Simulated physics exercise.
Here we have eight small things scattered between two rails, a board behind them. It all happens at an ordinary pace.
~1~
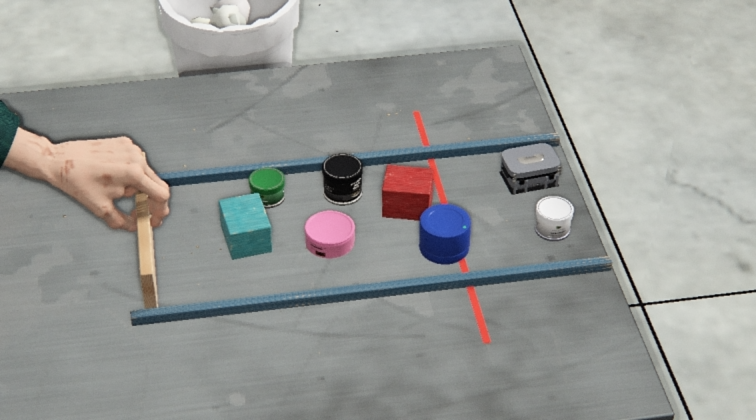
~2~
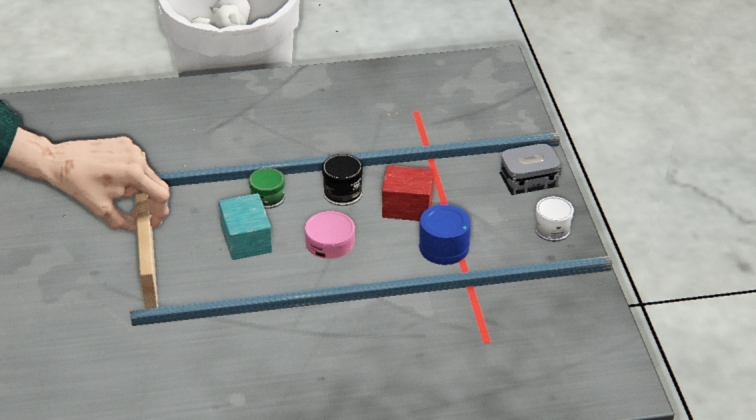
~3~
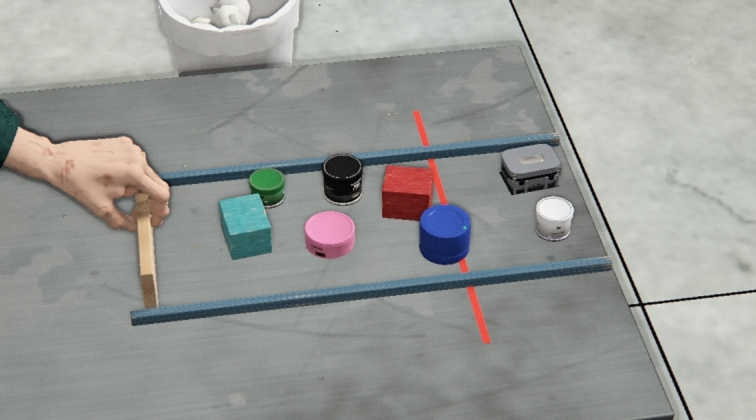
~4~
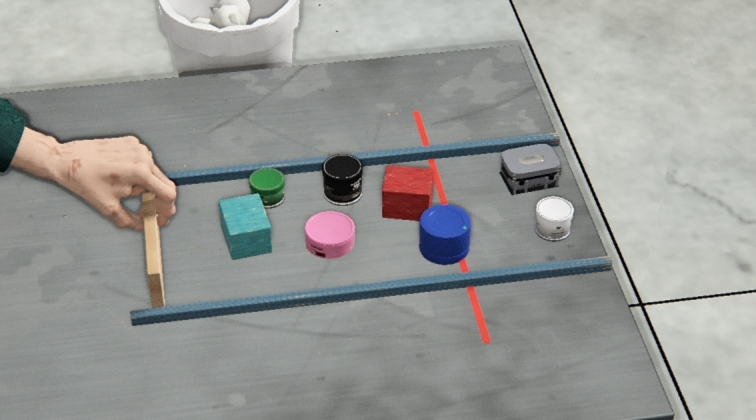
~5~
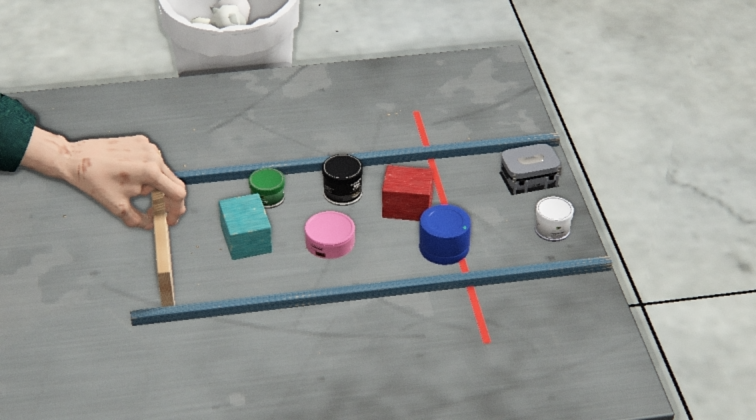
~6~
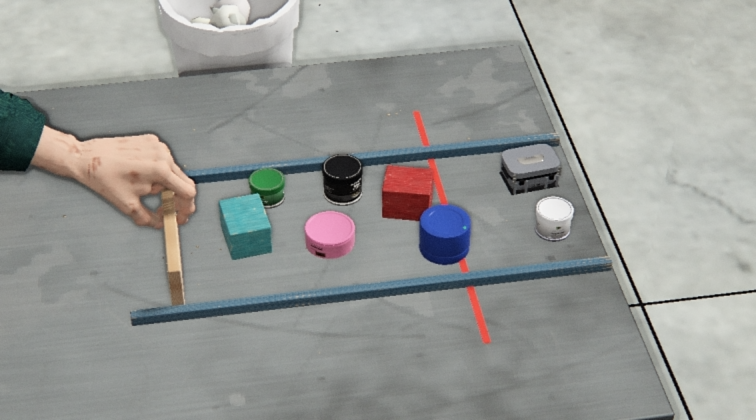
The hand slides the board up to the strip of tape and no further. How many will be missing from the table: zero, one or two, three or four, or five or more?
In the end the number that fall off is zero.
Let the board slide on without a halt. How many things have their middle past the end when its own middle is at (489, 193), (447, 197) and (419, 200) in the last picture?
Past the end: 2, 0 and 0.
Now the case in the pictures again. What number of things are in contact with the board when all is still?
It touches 2.
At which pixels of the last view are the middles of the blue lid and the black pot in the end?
About (505, 245), and the other about (487, 153).
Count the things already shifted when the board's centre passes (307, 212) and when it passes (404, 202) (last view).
The counts are 4 and 6.
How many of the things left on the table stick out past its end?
Overhanging: 1.
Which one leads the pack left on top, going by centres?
The grey case.
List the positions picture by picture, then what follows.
The first frame shows white pot (554, 219); grey case (530, 169); blue lid (445, 234); board (145, 230); tape (448, 217).
The second frame shows grey case (530, 169); board (145, 230).
The third frame shows blue lid (445, 234); pink tub (330, 235).
The fourth frame shows white pot (554, 219); turquoise block (245, 227).
The fifth frame shows grey case (530, 169); red block (408, 193).
The sixth frame shows white pot (554, 219); grey case (530, 169); blue lid (445, 234); board (171, 227); tape (448, 217).
Early on, none off yet; white pot at rest near (554, 219); grey case at rest near (530, 169); blue lid at rest near (445, 234).
Finally, the number that fall off is zero.
